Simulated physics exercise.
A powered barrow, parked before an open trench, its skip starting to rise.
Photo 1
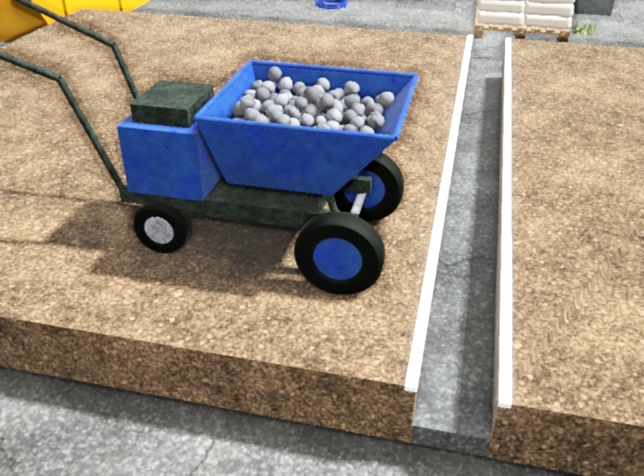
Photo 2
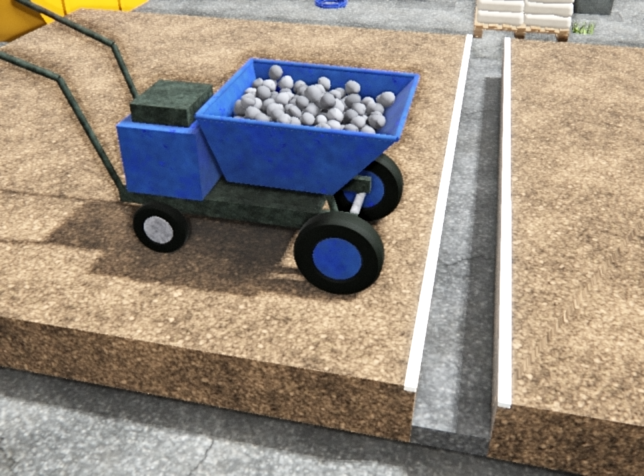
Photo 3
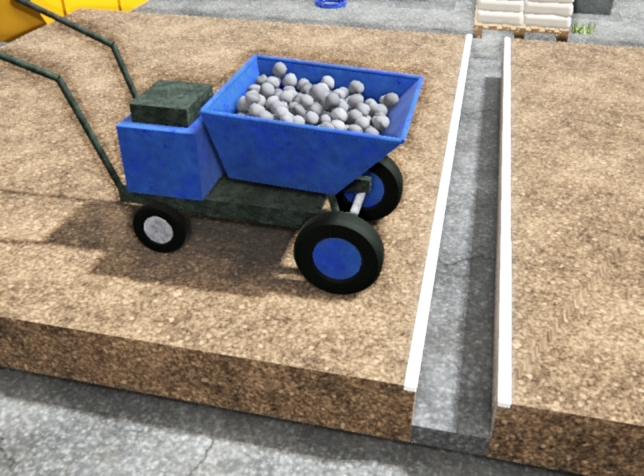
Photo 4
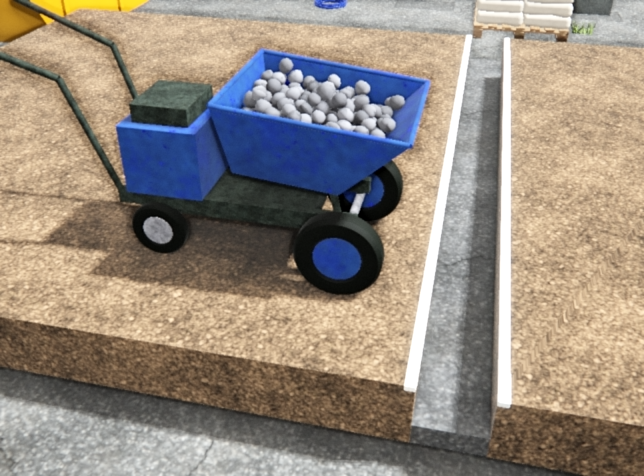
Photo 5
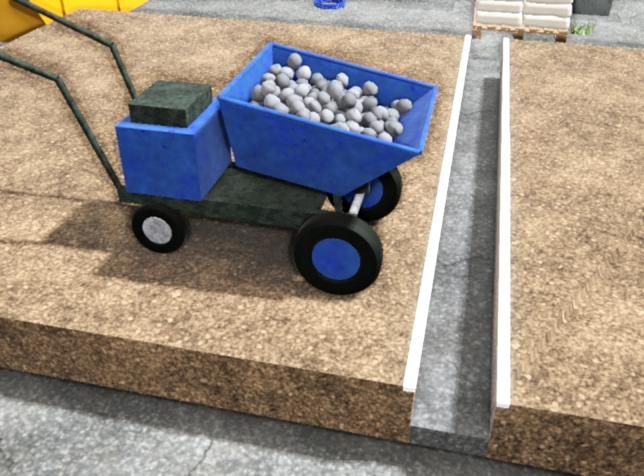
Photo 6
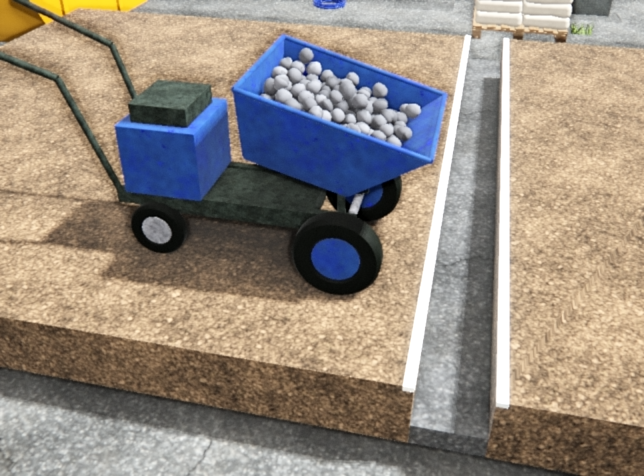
On brown, rough-textured ground beside a narrow trench edged in white, a parked barrow holds a blue skip of round grey cobbles; the skip sits level at first, then gradually rises and tilts toward the right, its wheels staying still.
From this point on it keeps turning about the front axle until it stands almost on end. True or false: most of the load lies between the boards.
False.
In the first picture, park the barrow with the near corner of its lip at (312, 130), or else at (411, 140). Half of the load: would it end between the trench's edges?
At the earlier place the greater portion ends between the edges, at the later place the lesser portion.
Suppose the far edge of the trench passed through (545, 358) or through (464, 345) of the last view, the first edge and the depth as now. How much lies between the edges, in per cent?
First case 90 %, second case 0 %.
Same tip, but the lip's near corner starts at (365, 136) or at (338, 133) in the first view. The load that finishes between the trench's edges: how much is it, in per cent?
About 80 per cent, then about 90 per cent.
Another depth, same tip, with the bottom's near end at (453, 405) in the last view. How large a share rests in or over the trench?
The share comes to around 10 percent.
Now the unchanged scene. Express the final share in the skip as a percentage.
It comes to about 20 percent.
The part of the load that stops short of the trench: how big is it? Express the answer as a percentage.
Estimate: Around 0 per cent.
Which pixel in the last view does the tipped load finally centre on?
About (532, 268).
Soon, skip tipped steeply; all in the skip.
A while on, skip tipped right over; most in the skip; a small part in or heaped over the trench; about a quarter beyond it; a stray few falling.
Towards the end, skip tipped right over; about a quarter in the skip; about a quarter in or heaped over the trench; about half beyond it.
Finally, skip tipped right over; about a quarter in the skip; about a quarter in or heaped over the trench; about half beyond it.
